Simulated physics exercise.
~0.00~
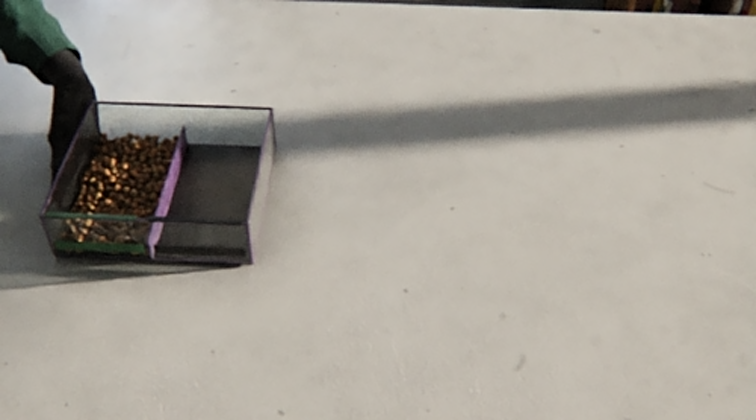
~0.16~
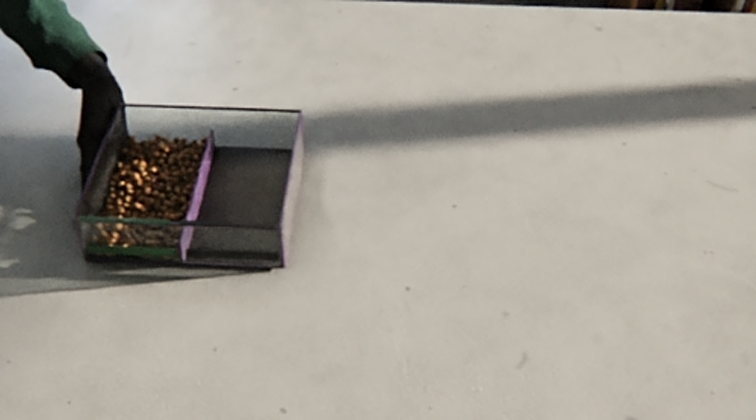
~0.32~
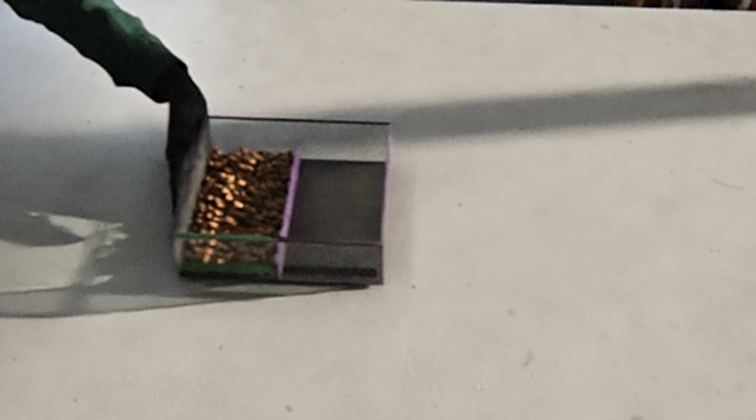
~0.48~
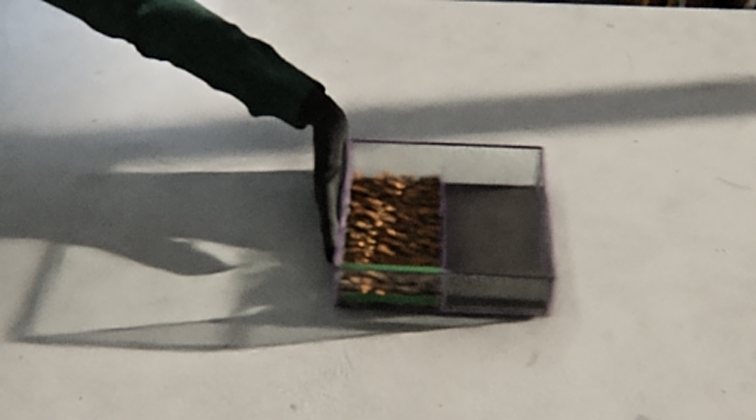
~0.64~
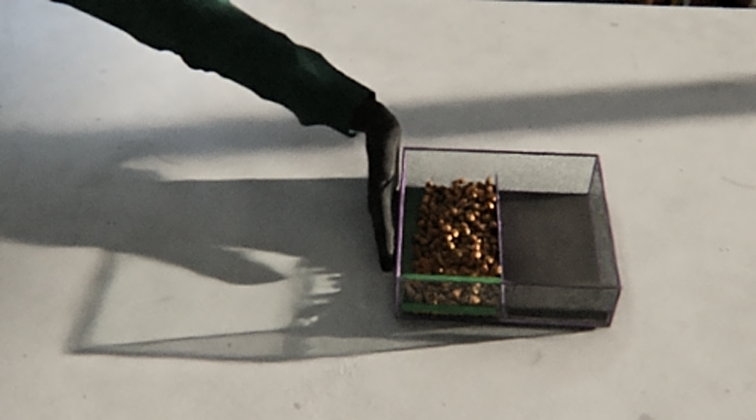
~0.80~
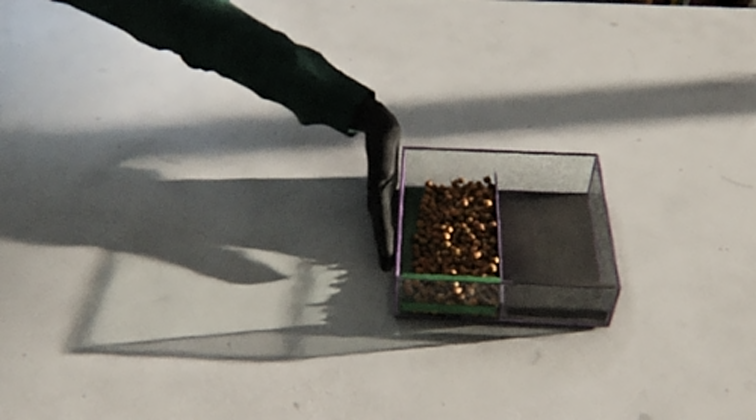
A clear, shallow tray holding a heap of glossy golden-brown roasted chickpeas slides across a pale tabletop, seen from above at an angle. The chickpeas fill the left compartment, a purple-edged divider stands beside them, and the dark right compartment is empty. A dark hand in a green sleeve holds the tray's left side and pushes it from the upper left toward the right and slightly nearer, while long shadows spread behind. The tray picks up speed, then slows and stops right of centre. It rests there with the hand still beside it and the chickpeas still in their own compartment.
